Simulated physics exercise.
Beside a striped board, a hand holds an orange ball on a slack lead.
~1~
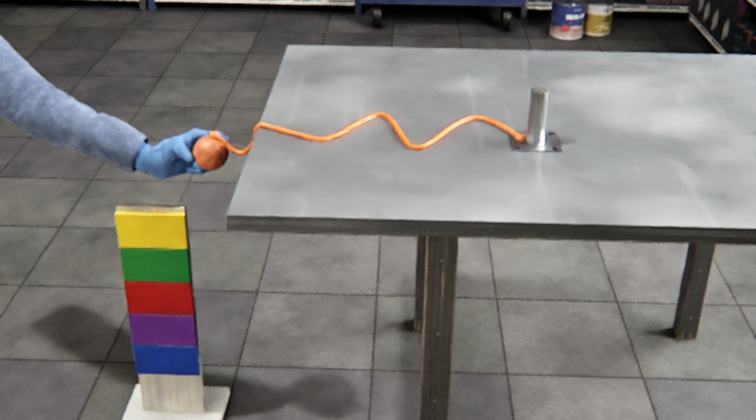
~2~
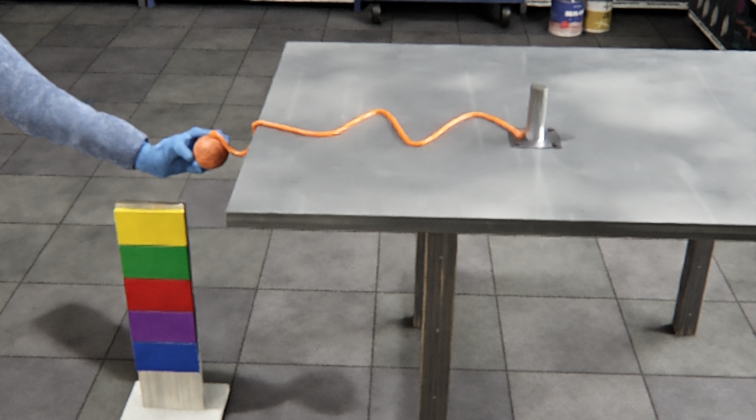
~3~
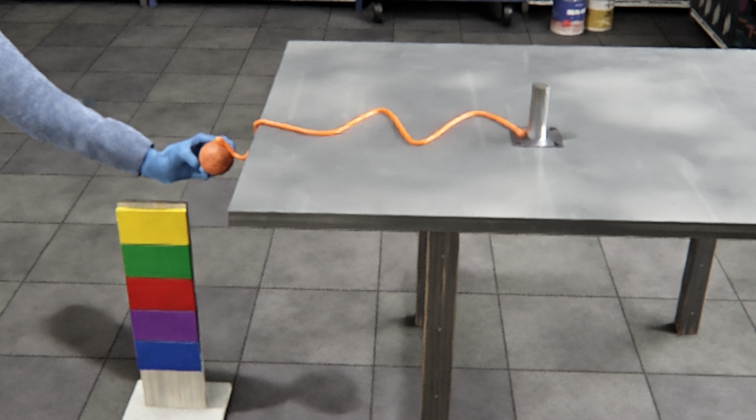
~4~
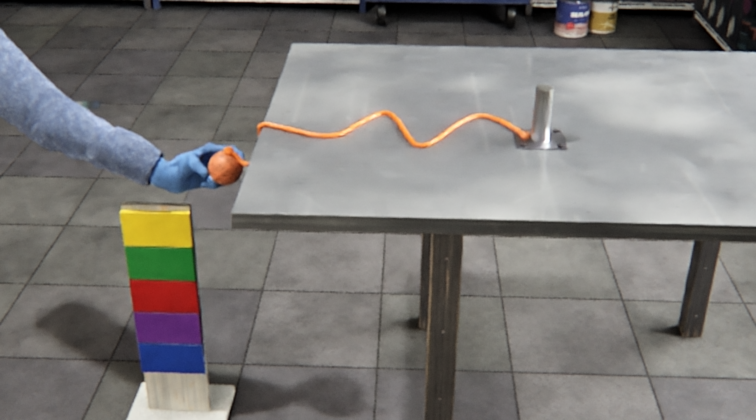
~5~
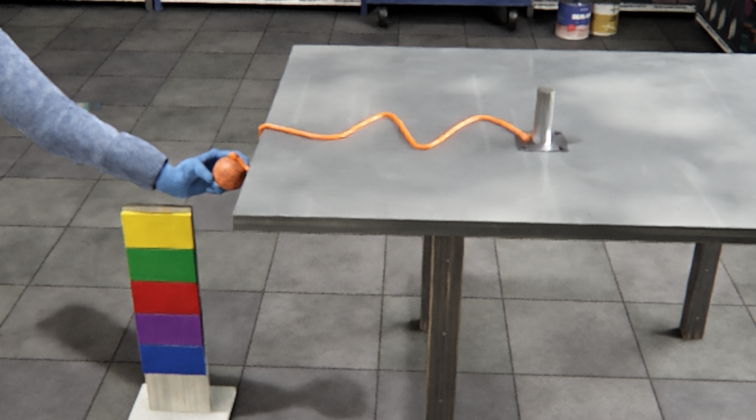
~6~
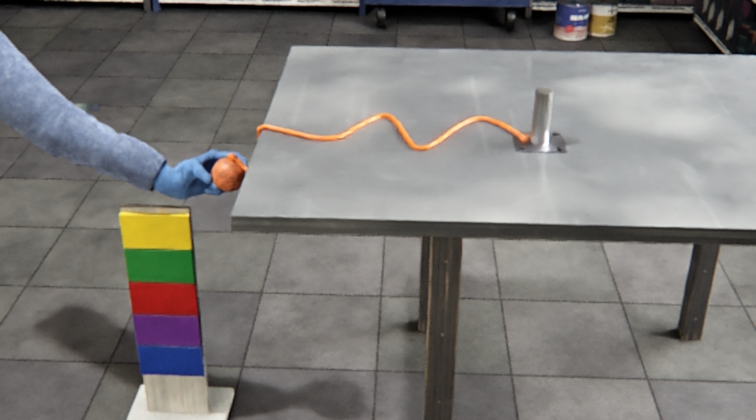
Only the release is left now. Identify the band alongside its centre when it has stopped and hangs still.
Its centre is alongside the purple band.
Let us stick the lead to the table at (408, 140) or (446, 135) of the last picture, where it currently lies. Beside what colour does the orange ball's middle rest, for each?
Try one: Green. Try two: Red.
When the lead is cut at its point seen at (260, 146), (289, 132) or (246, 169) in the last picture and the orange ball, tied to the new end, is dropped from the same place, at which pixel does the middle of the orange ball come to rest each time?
Case by case: (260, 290), (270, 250) and (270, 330).
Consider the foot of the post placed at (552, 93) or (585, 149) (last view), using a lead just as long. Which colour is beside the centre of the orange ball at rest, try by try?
Taking the two spots in turn: Red, then red.
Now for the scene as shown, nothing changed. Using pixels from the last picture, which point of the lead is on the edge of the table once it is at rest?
About (382, 116).
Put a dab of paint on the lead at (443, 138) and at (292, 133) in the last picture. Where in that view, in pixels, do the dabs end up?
Result - first point (390, 133), second point (267, 235).
Soon after, ball near (244, 281); level with green.
After that, ball near (292, 340); level with purple.
And then, ball near (260, 334); level with purple.
In the end, ball near (274, 339); level with purple. Its middle rests at the purple band.
